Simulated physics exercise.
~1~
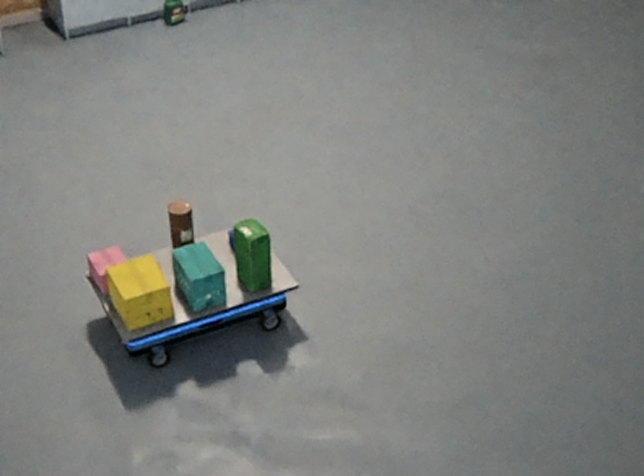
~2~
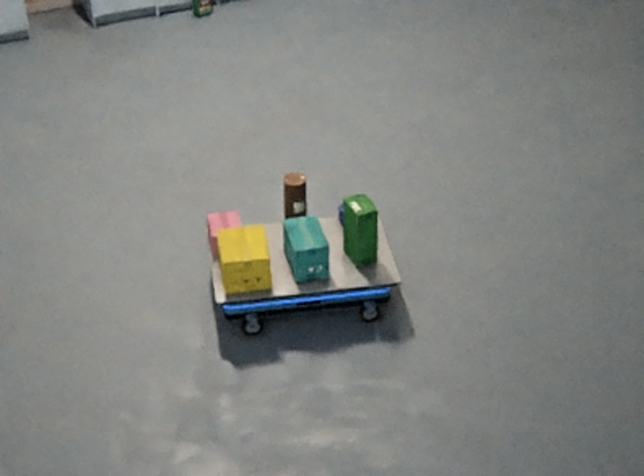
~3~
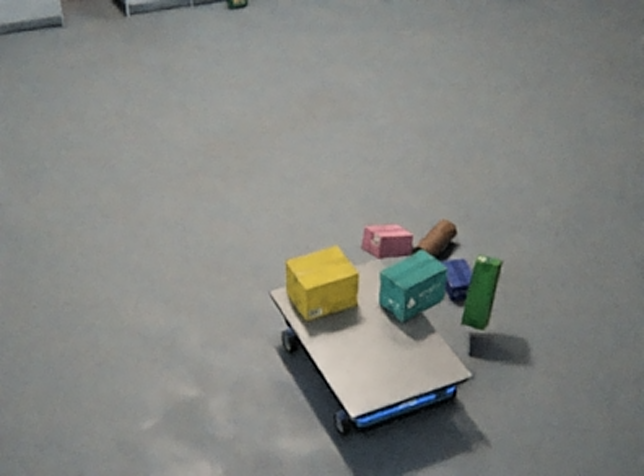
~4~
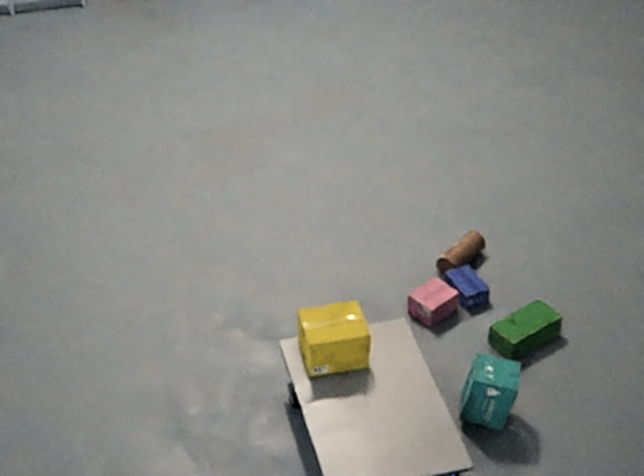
A cart turns sharply and spills all its load except the yellow box.
